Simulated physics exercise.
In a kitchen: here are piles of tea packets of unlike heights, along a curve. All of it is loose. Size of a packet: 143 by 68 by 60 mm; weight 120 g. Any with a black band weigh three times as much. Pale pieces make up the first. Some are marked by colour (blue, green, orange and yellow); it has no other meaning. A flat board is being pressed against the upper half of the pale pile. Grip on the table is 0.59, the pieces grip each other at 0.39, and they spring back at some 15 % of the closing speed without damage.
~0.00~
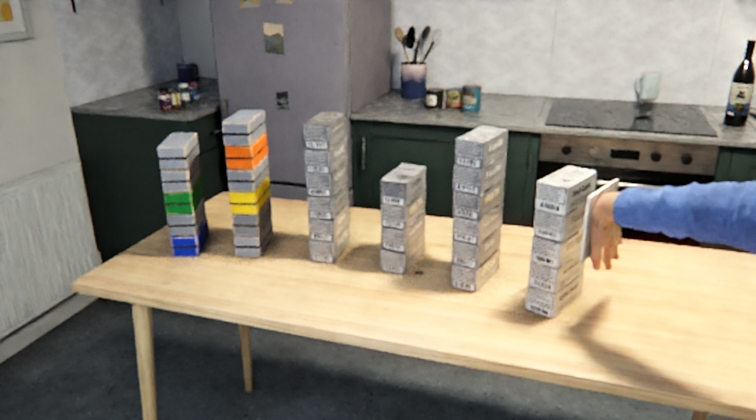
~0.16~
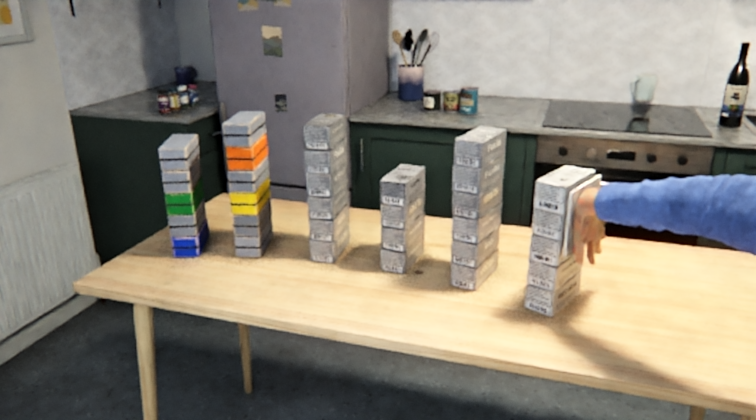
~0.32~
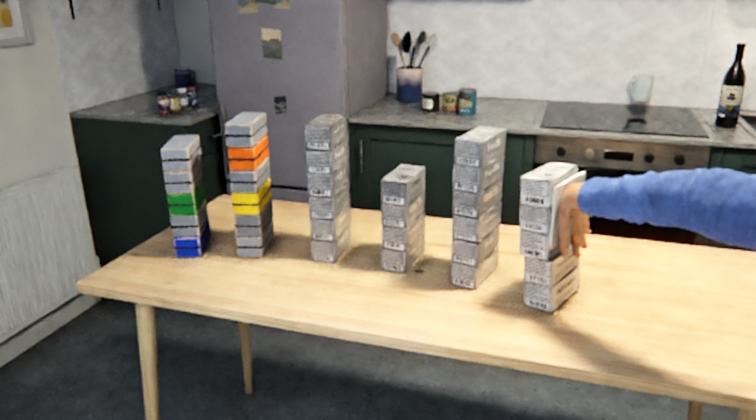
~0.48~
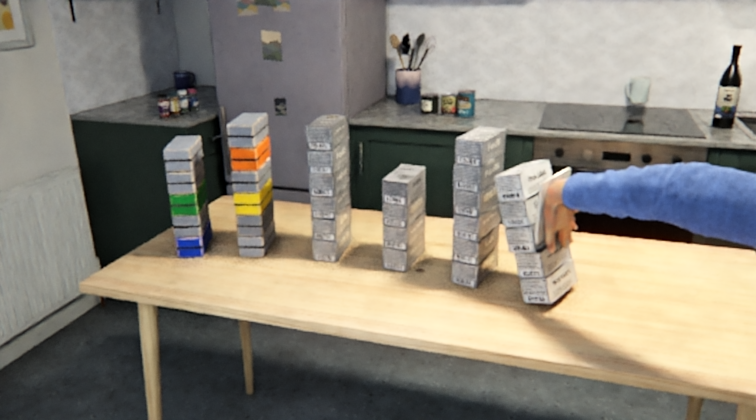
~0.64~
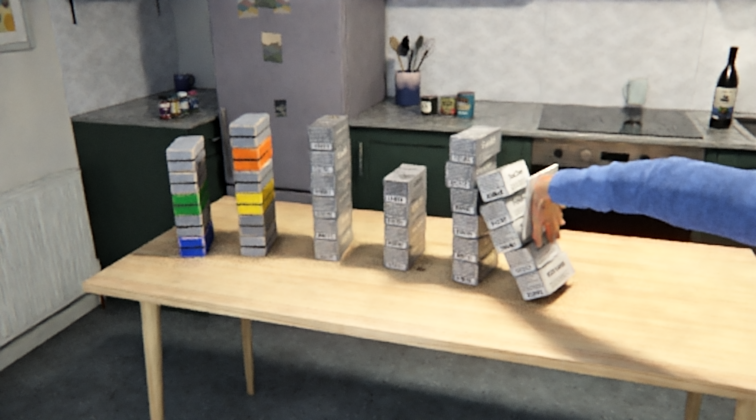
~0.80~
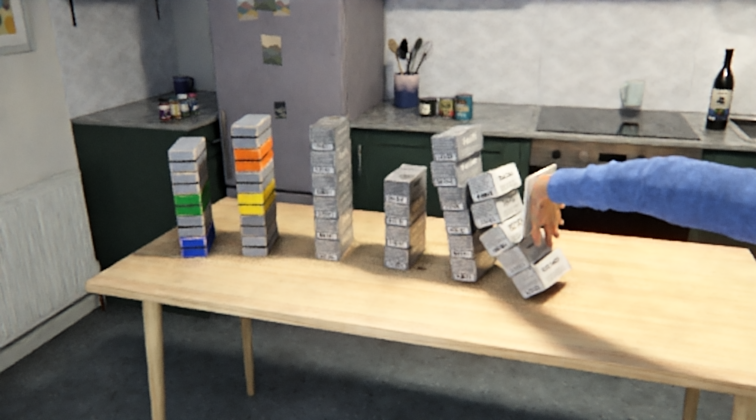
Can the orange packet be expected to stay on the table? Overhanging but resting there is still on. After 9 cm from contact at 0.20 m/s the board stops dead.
That packet falls off.
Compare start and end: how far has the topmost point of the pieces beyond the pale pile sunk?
About 18 cm.
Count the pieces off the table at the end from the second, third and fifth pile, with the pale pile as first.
Pieces: Second 0, third 0, fifth 2.
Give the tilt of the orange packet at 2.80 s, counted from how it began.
About 90°.
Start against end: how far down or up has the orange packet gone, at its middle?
It ends some 99 cm lower.
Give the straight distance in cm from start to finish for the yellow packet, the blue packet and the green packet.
About: Yellow 20, blue 6, green 98.
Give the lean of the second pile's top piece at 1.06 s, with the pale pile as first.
About 40°.
After 1.06 s, 5 of the pale pile down; none of the 27 other packets off the table, 10 disturbed; orange packet unmoved.
After 1.48 s, 5 of the pale pile down; none of the 27 other packets off the table, 17 disturbed; orange packet 5 mm from its place.
After 2.38 s, 5 of the pale pile down; none of the 27 other packets off the table, 27 disturbed; orange packet 46° from how it stood, 8 cm lower; yellow packet 51° from how it stood, 45 mm lower.
After 2.80 s, 5 of the pale pile down; 5 of the 27 other packets off the table; orange packet on its side; blue packet on its side.
In the end (3.4 s), 5 of the pale pile down; 5 of the 27 other packets off the table; orange packet 99 cm lower; green packet on its side; blue packet on its side.
